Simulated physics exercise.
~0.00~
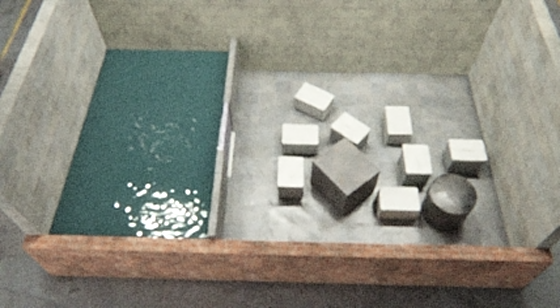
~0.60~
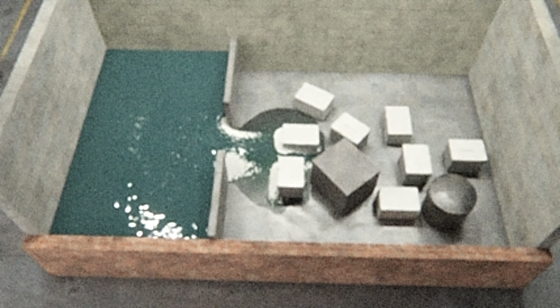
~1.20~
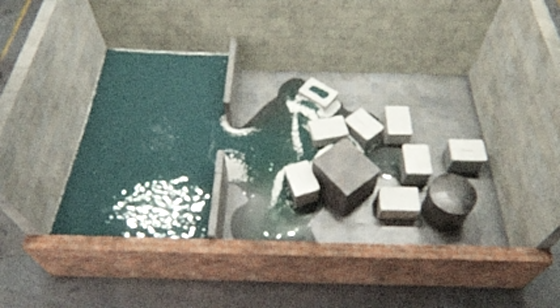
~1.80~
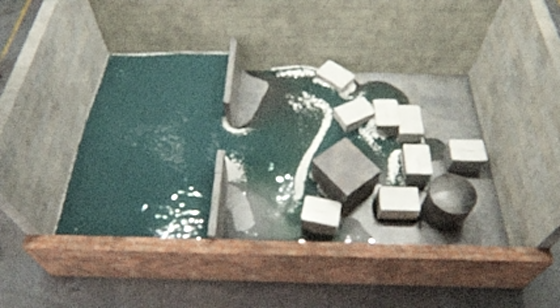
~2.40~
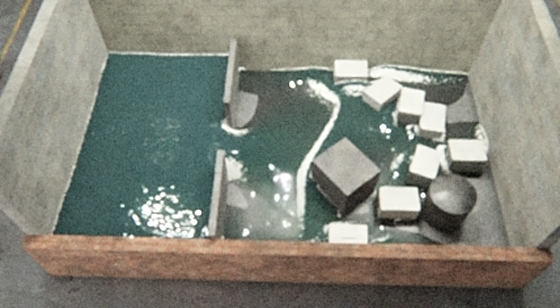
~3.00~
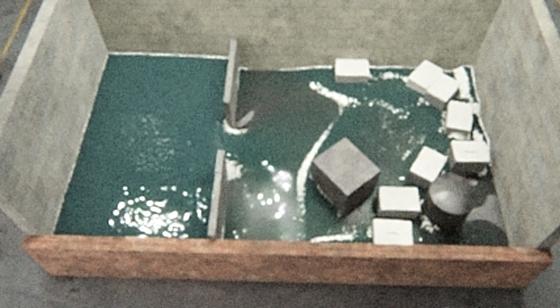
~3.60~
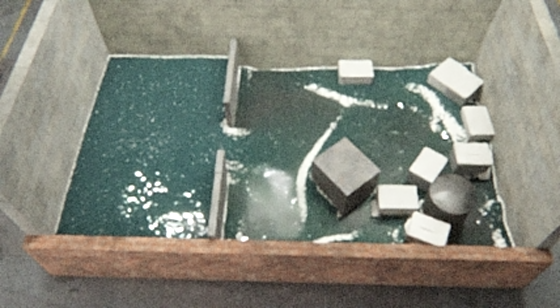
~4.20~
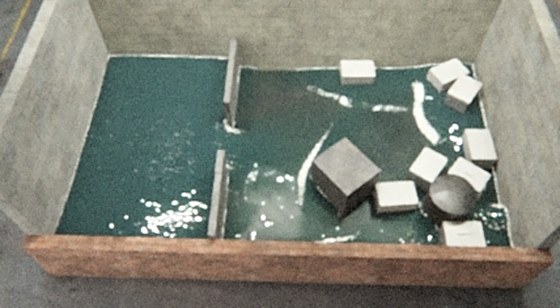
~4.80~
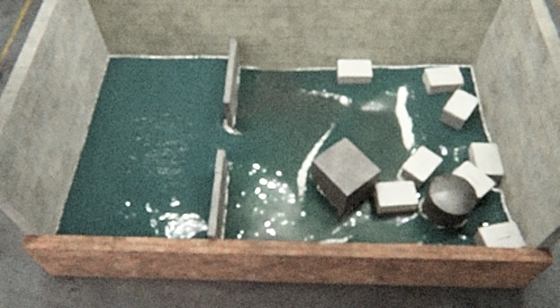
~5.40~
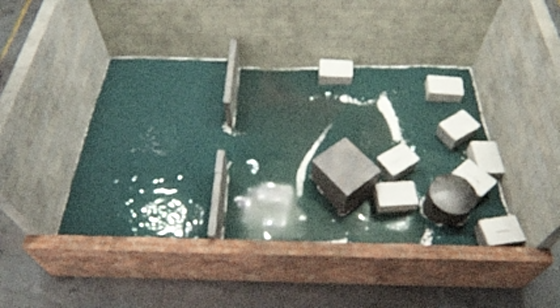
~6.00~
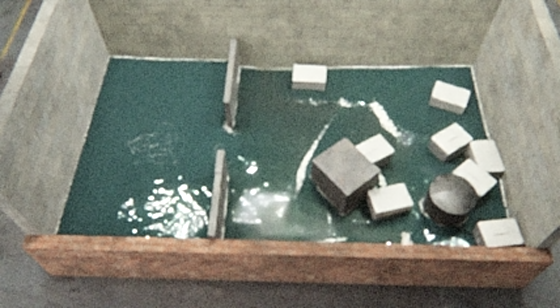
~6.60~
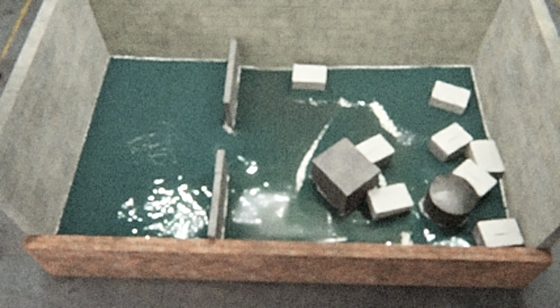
Walled basement seen from above, green water bursting through a gap in the divider, sweeping pale boxes rightward and leaving them scattered.
